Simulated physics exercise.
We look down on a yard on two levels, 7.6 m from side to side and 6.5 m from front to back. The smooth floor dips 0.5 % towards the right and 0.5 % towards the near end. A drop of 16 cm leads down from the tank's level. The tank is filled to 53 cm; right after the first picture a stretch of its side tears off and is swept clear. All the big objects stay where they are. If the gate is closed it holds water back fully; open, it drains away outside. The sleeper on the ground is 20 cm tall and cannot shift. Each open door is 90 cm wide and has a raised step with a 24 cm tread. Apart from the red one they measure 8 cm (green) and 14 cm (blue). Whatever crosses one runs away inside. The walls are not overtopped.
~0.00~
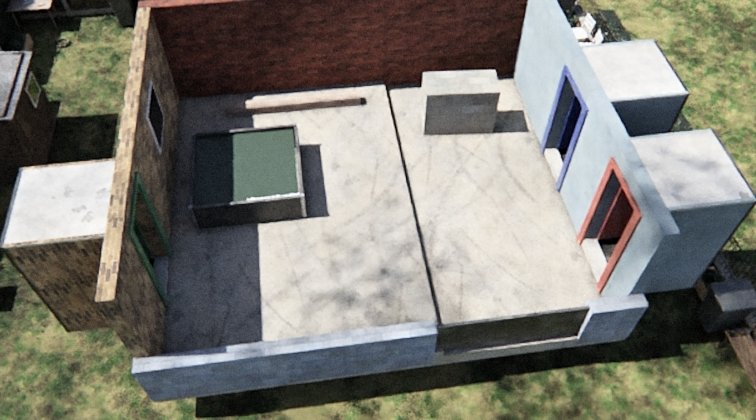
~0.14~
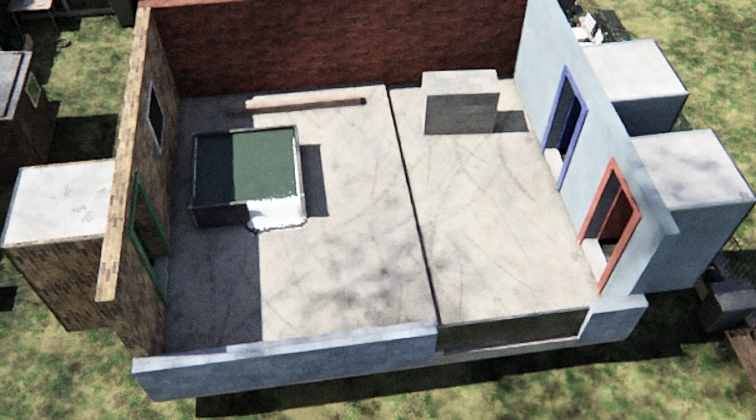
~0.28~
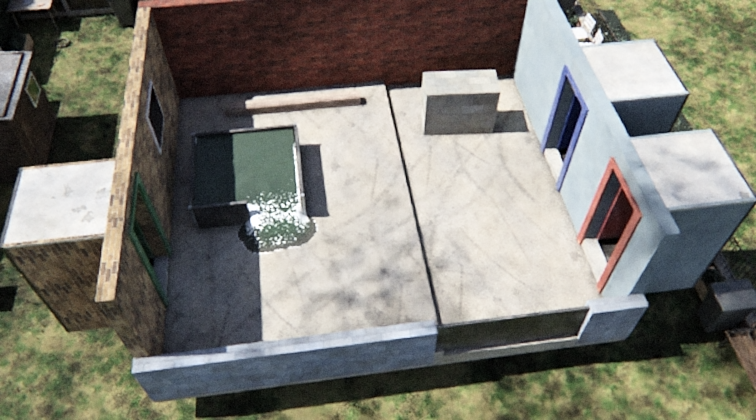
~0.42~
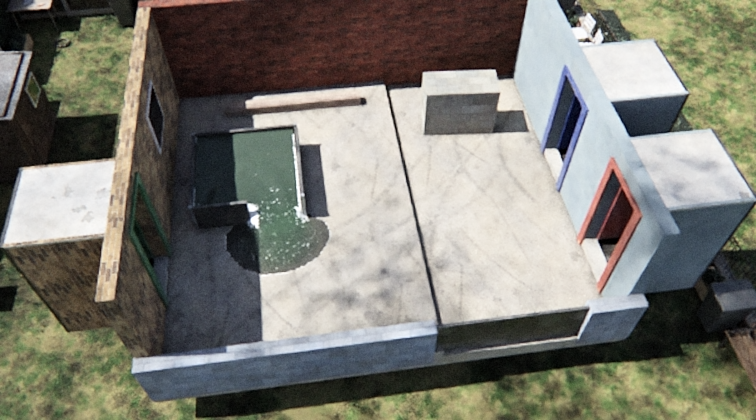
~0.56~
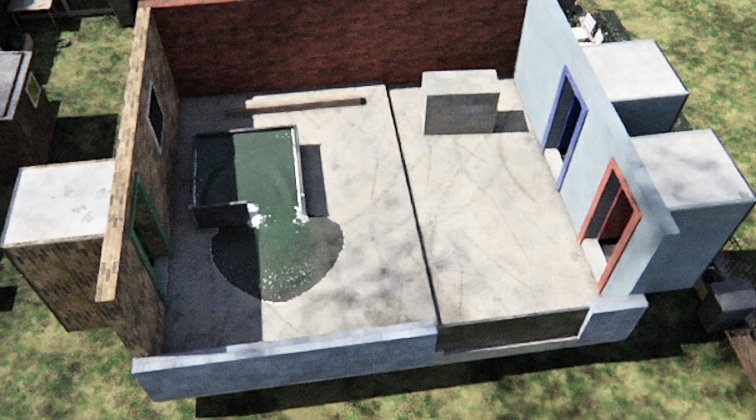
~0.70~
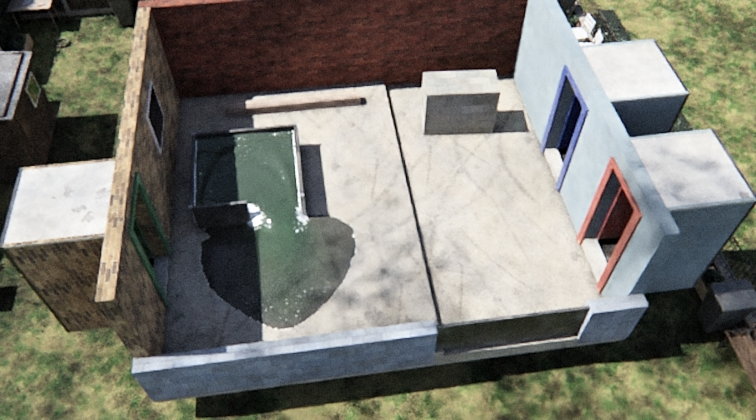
Water pouring through a gap in the near side of a square tank, spreading across the pale floor in a widening dark pool.
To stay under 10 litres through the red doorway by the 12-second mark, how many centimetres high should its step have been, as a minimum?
Close to 11.5 cm is just enough.
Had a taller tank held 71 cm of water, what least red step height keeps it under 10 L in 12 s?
About 17 cm.
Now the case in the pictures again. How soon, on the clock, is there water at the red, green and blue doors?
Red 3.6 s, green 1.6 s, blue 4.5 s.
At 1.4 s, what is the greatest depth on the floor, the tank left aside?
Roughly 28 cm.
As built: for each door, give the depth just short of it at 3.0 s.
In cm: Red 0, green 4, blue 0.
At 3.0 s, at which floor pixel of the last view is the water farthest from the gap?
Around (611, 320).
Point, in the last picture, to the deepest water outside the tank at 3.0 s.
Near (174, 372).
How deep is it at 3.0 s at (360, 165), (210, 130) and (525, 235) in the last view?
Roughly 0, 0 and 0 cm, in turn.
After 1.4 s water covers 20 % of the floor, deepest (28 cm) near (279, 226); it has not reached the red door.
After 3.0 s water covers 30 % of the floor, deepest (24 cm) near (174, 372); it has not reached the red door.
After 12.0 s water covers 80 % of the floor, deepest (10 cm) near (561, 327); 8 cm at the red door, 0 litres in over its 18 cm step.
At the red door as built, the water arrived by 3.6 s and peaked near 14 cm at 4.2 s.
With a step of 9.5 cm, 27 litres would have come in within the 12 s; with 12.5 cm, 5 litres. So under 10 litres takes about 11.5 cm.
